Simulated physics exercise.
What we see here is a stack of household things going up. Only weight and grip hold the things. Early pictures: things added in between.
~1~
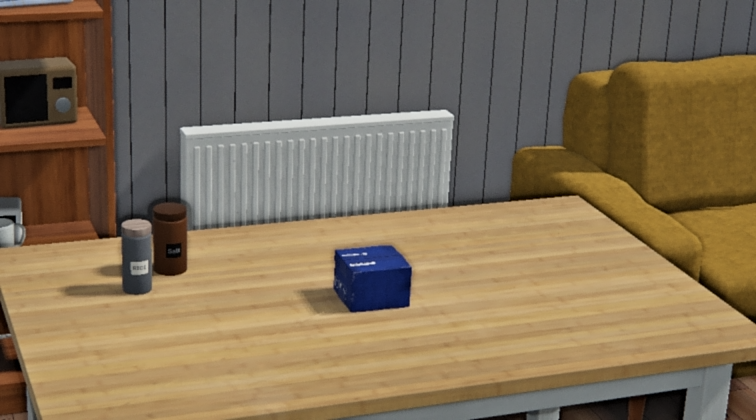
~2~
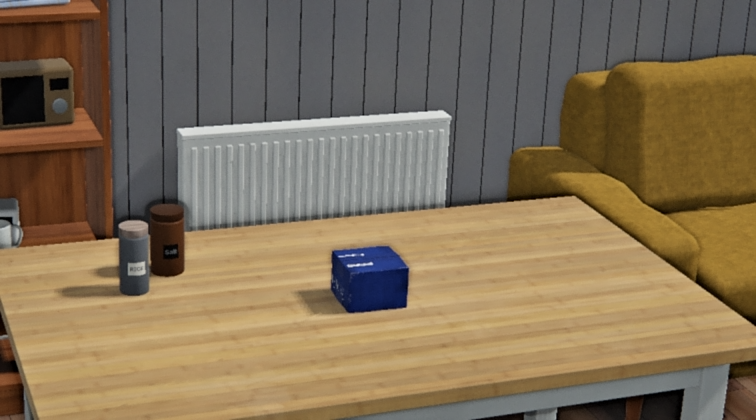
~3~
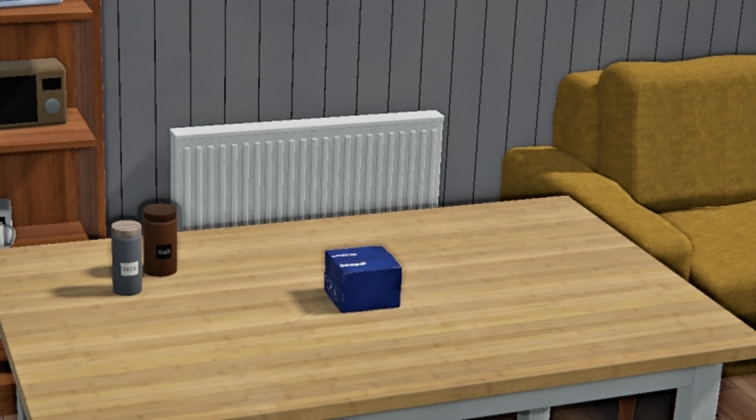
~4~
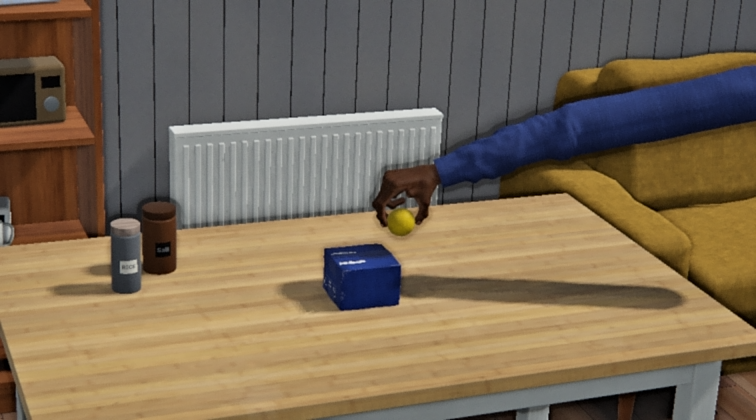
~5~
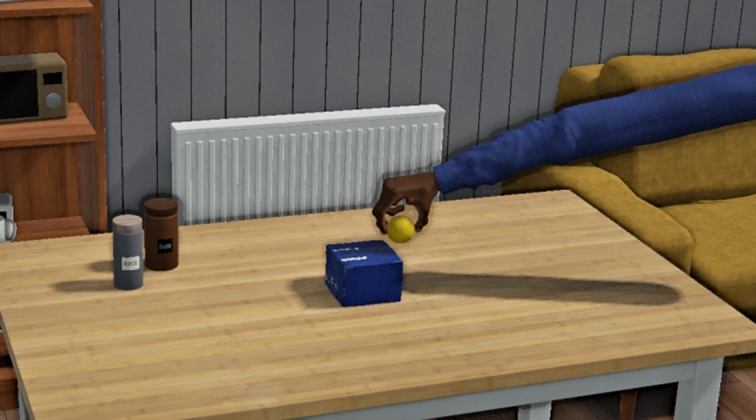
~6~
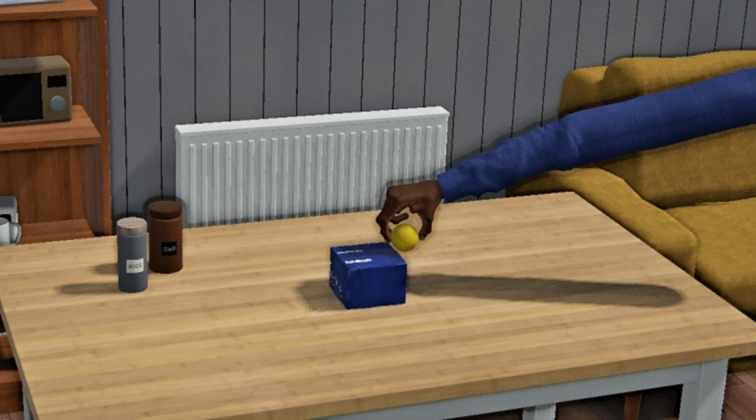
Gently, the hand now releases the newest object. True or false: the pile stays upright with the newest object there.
False.
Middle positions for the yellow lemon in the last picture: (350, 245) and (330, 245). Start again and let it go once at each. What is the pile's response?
First try: The pile stands firm; second try: It topples.
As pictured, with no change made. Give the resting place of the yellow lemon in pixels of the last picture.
In the final view it sits at roughly (421, 277).
Then, 0.30 s on from there, yellow lemon now fallen.
Then, 0.40 s on from there, things are still on the move.
In the end, fallen, yellow lemon; the other 3 unmoved. At the end, from the last picture's camera, yellow lemon near (421, 277). The pile gives way.
